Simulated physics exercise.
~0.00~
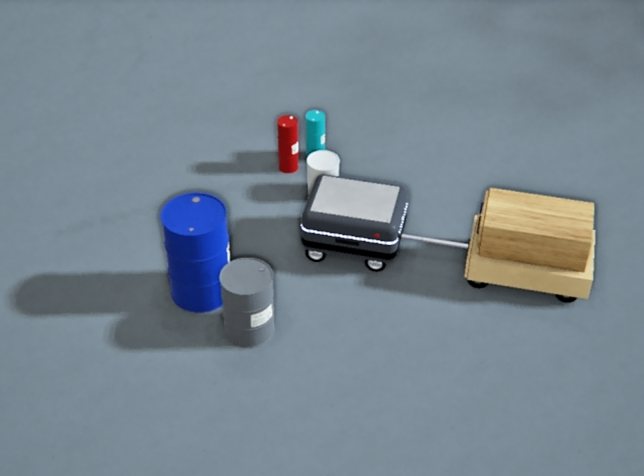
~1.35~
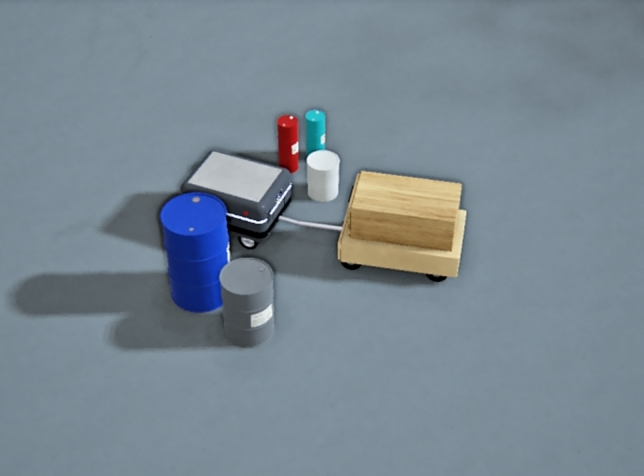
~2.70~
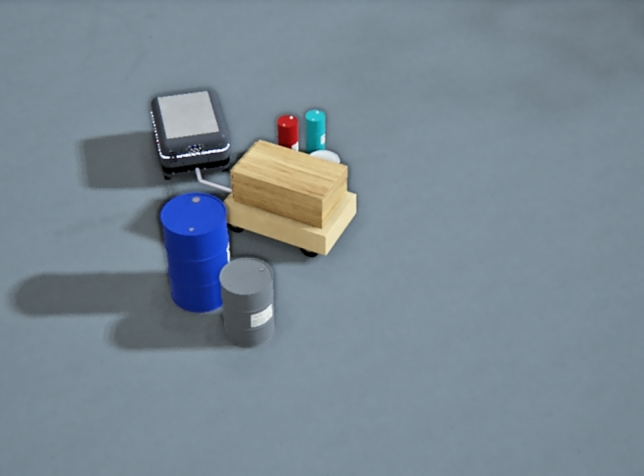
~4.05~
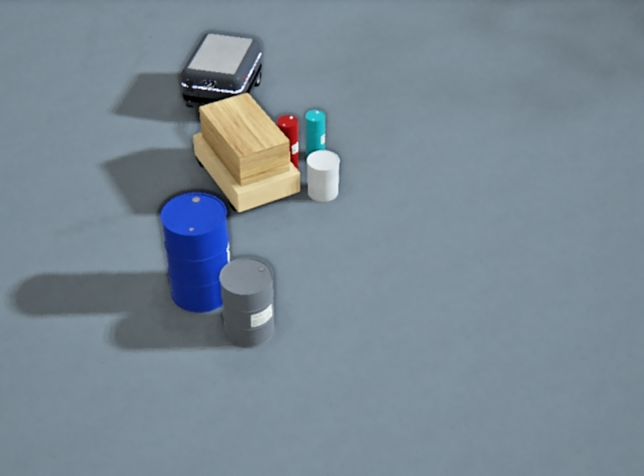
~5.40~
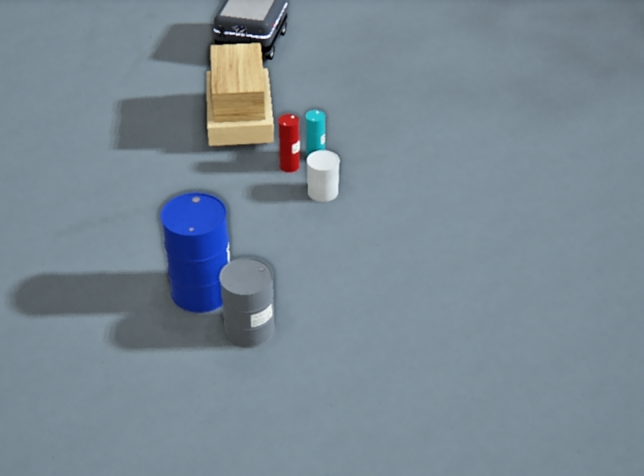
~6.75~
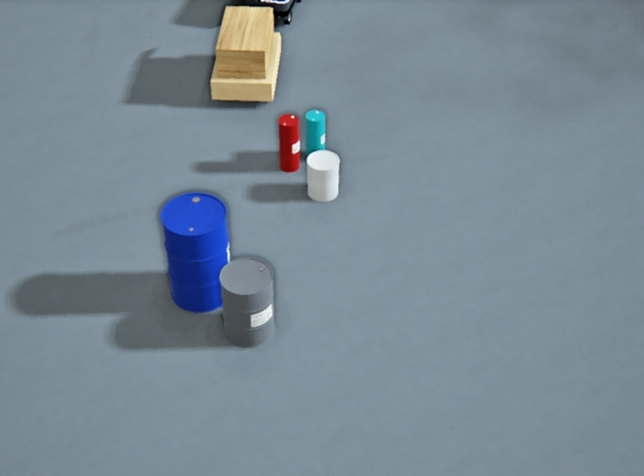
At the start, a dark robot tug with a pale top stands right of centre, joined by a bar to a wooden cart carrying a wooden block, with a blue drum and grey drum to the left and red, turquoise and white containers behind. The tug drives left, passing behind the blue drum and drawing the cart after it. It then turns toward the top, and the cart swings through the gap between the drum and the smaller containers. The tug veers slightly right as both continue upward. Finally, the tug is mostly out of view at the top edge, the cart is just below, and all five containers stand unmoved.
